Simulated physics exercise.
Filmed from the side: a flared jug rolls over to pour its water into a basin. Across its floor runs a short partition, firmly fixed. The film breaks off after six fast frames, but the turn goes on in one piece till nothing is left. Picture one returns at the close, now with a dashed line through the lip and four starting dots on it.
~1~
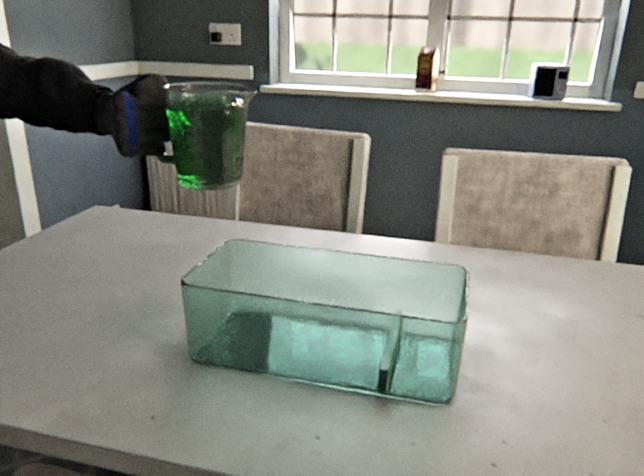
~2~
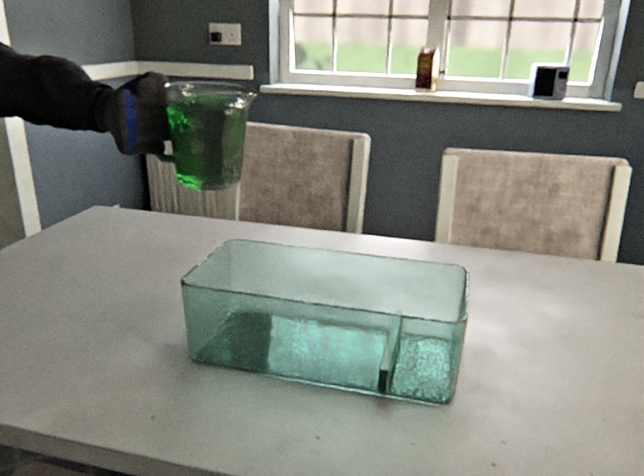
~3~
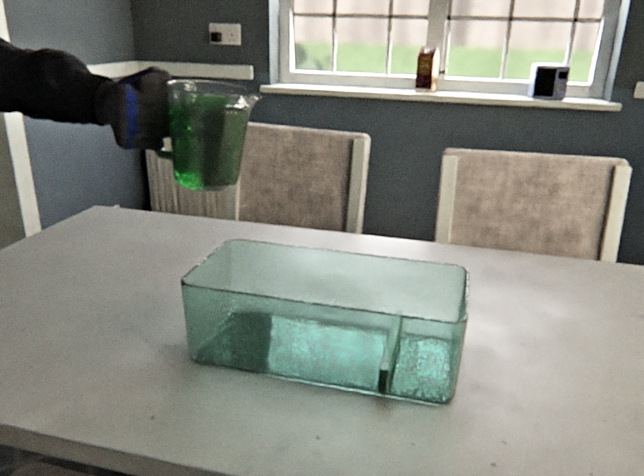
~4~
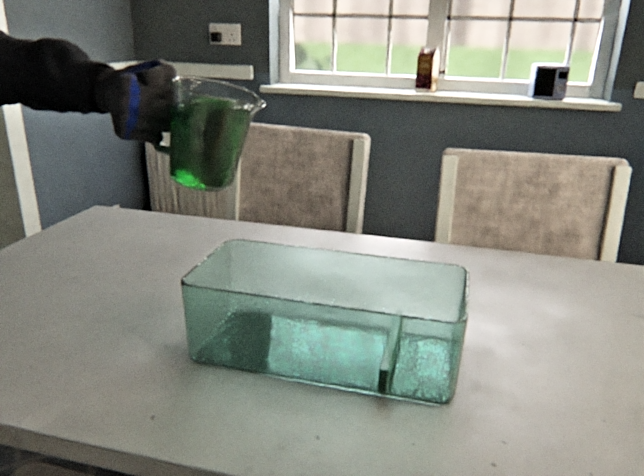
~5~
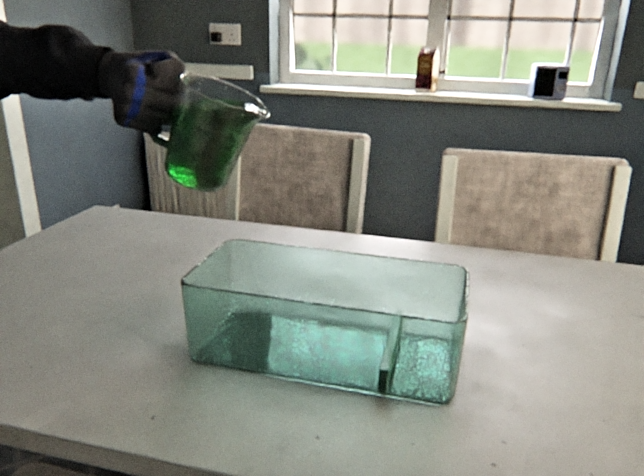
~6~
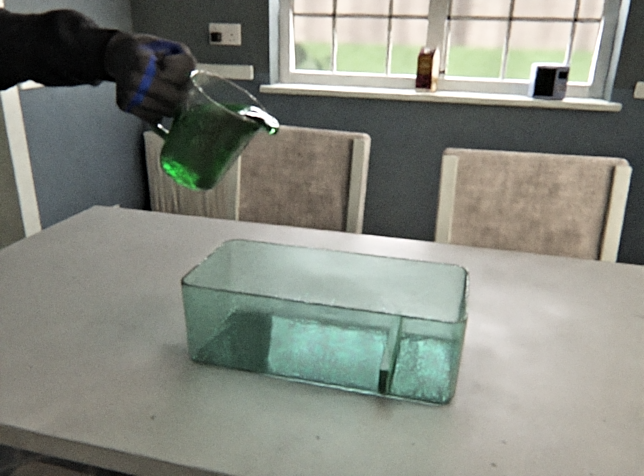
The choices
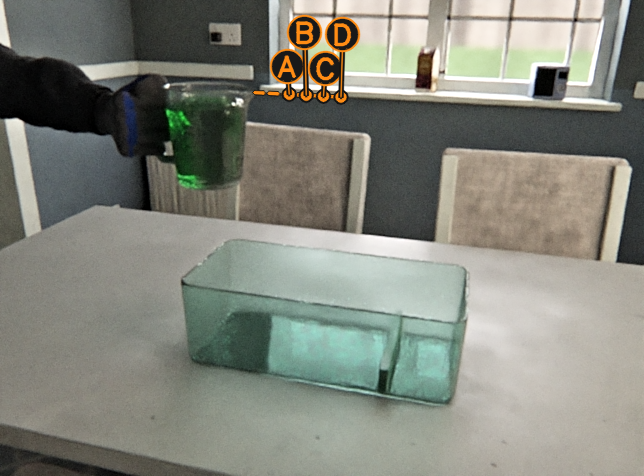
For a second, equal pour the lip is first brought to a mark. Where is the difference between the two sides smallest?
The answer is dot D.
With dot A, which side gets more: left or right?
The left side.
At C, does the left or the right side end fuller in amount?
The left one.
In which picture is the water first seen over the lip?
In picture 6.
On the marked copy, A at (289, 94); B at (306, 95); C at (323, 96); D at (340, 97).
With A, about 87 % ends left of the wall and 9 % right of it; 4 % is lost outside.
With B, about 89 % ends left of the wall and 8 % right of it; 3 % is lost outside.
With C, about 77 % ends left of the wall and 20 % right of it; 3 % is lost outside.
With D, about 44 % ends left of the wall and 54 % right of it.
